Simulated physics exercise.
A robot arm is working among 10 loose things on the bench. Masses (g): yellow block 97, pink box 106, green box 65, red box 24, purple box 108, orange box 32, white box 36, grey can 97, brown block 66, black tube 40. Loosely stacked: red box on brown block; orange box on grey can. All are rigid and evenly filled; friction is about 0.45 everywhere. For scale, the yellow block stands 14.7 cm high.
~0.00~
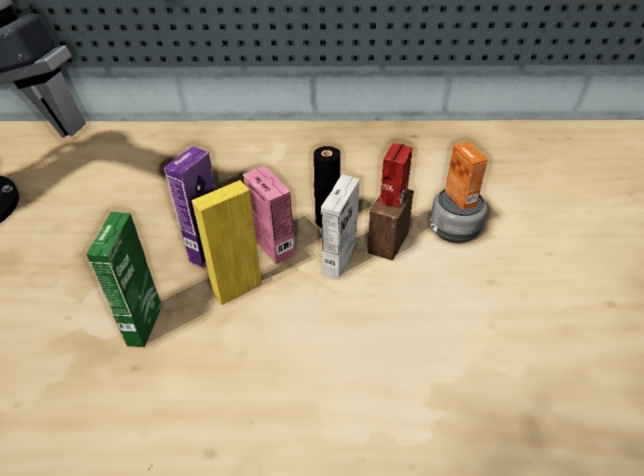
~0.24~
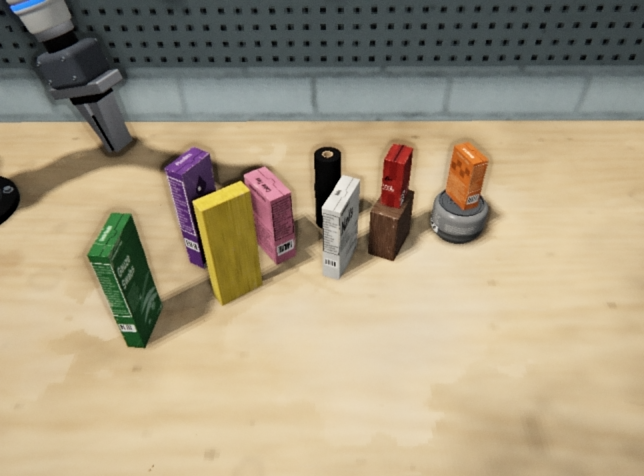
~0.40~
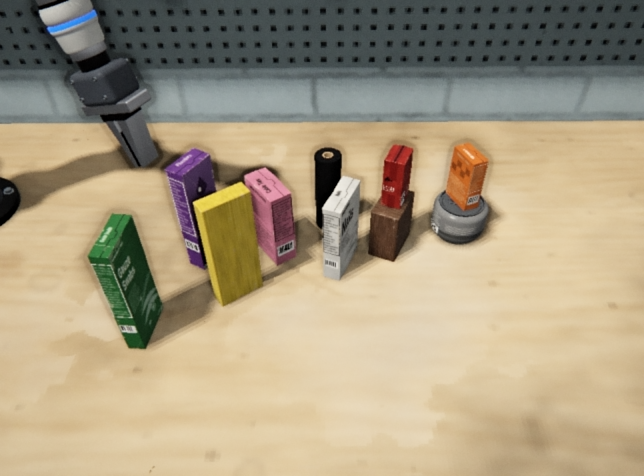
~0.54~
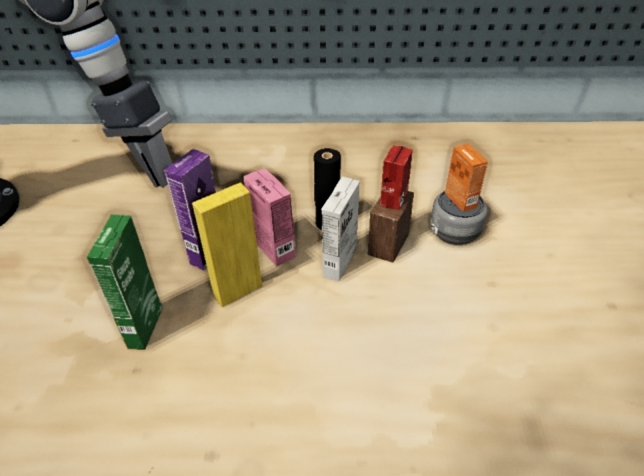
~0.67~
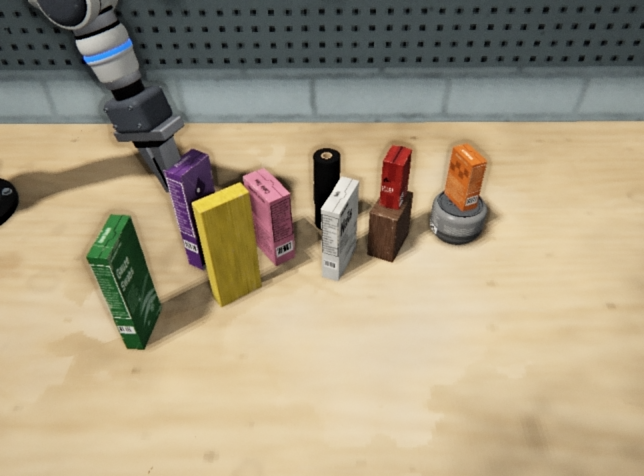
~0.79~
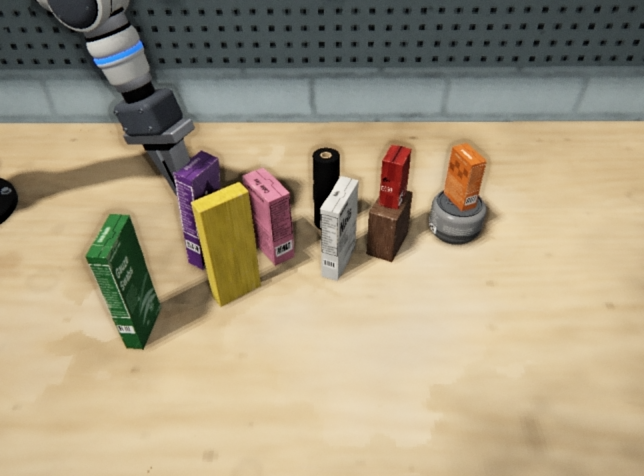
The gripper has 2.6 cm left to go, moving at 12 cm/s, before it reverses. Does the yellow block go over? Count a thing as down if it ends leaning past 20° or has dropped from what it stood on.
The yellow block ends knocked over.
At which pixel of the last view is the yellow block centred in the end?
Around (272, 337).
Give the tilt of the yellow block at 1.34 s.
Some 90° off upright.
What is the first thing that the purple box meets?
It is the yellow block.
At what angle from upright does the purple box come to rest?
About 90°.
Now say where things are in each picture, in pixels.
In the first picture, fingers at (61, 103); purple box (198, 211) upright; yellow block (230, 246).
In the second picture, fingers at (110, 121); purple box (199, 211) upright; pink box (271, 217), green box (129, 284).
In the third picture, fingers at (138, 137); purple box (199, 212) upright; red box (397, 177), orange box (466, 177).
In the fourth picture, fingers at (158, 158); purple box (199, 213) upright; white box (341, 231), grey can (458, 217).
In the fifth picture, fingers at (169, 163); purple box (198, 213) upright; brown block (390, 224), black tube (327, 191).
In the sixth picture, fingers at (179, 166); purple box (202, 214) leaning 6°; yellow block (230, 248).
After 1.04 s, yellow block and purple box touch at 1.00 s; leaning purple box 22°.
After 1.34 s, pink box and purple box touch at 1.30 s; leaning yellow block 91°, purple box 85°.
After 1.79 s, leaning purple box 90°, yellow block 90°.
At rest, past 20° or fallen, purple box and yellow block. Standing, green box, pink box, black tube, white box, brown block, grey can, orange box and red box.
